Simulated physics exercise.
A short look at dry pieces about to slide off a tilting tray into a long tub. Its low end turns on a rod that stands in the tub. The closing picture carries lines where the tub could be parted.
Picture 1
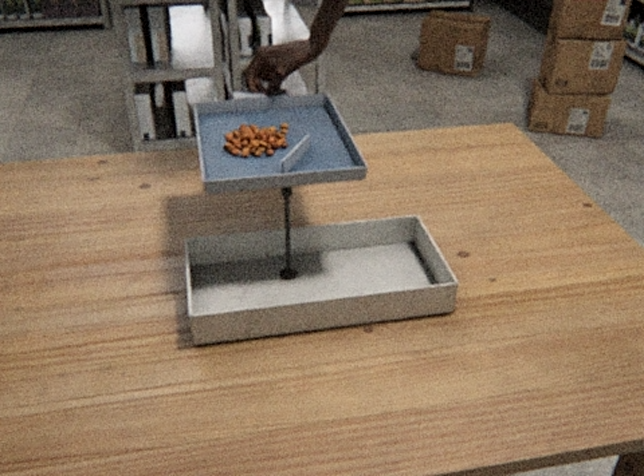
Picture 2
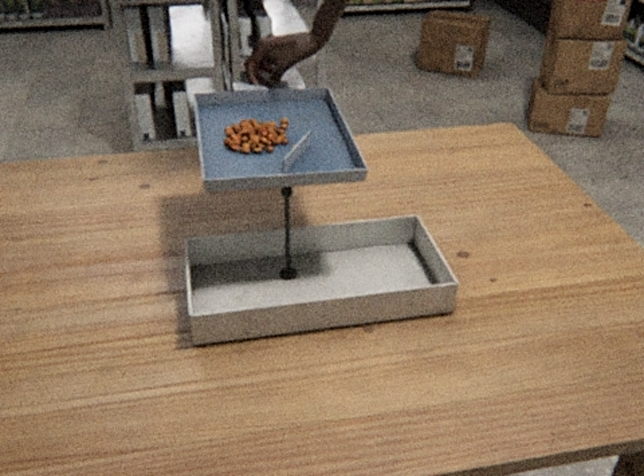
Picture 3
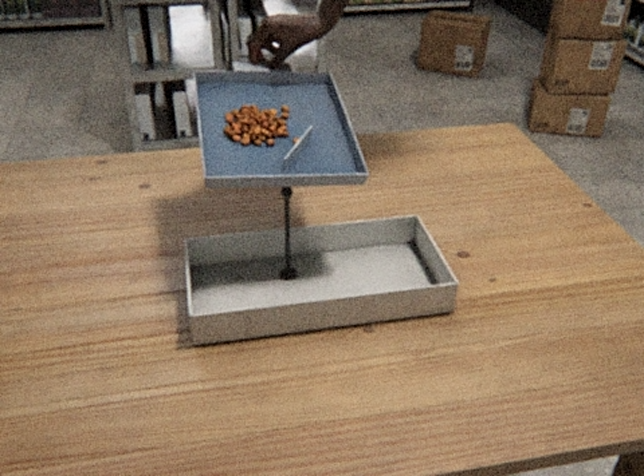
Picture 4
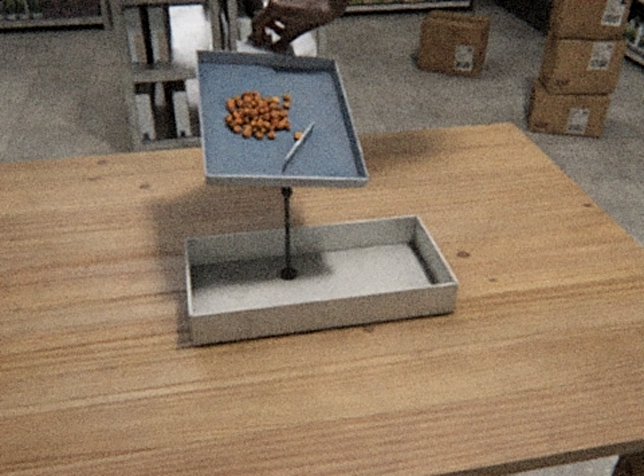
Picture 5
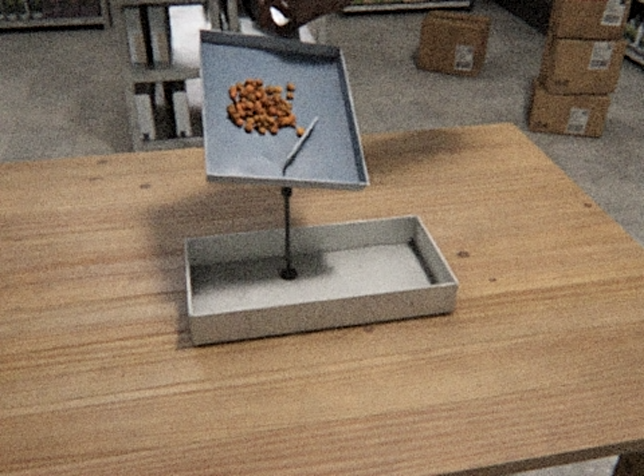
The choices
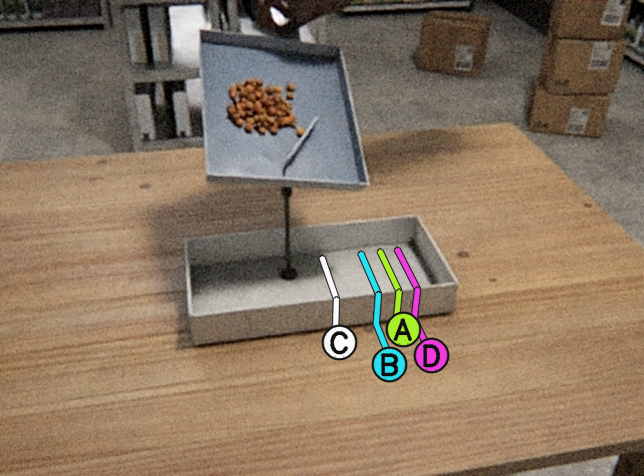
A hand at the far edge of a blue-grey tray grips it above a wooden table, seen from slightly above, with cardboard boxes and shelves on the grey floor behind. Brown pieces sit in a pile beside a thin pale fin on the tray, which rests on a dark rod standing in a long, pale grey tub. The hand steadily raises the far edge, tilting the tray toward the still camera, its near right corner dipping slightly, while the pieces spread a little.
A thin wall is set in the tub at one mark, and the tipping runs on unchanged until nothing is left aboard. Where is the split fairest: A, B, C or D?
I would pick line C.
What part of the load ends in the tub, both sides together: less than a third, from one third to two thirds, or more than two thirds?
About that: More than two thirds.
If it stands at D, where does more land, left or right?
Left.
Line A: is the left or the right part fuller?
The left side.
On the marked copy, line A crosses the front rim at (398, 290); line B crosses the front rim at (378, 293); line C crosses the front rim at (336, 298); line D crosses the front rim at (417, 288).
For line A, of what is caught, the whole lot on the left of the divider, none at all on the right.
For line B, of what is caught, all but a few on the left of the divider, only a few on the right.
For line C, of what is caught, close to half on the left of the divider, close to half on the right.
For line D, of what is caught, the whole lot on the left of the divider, none at all on the right.
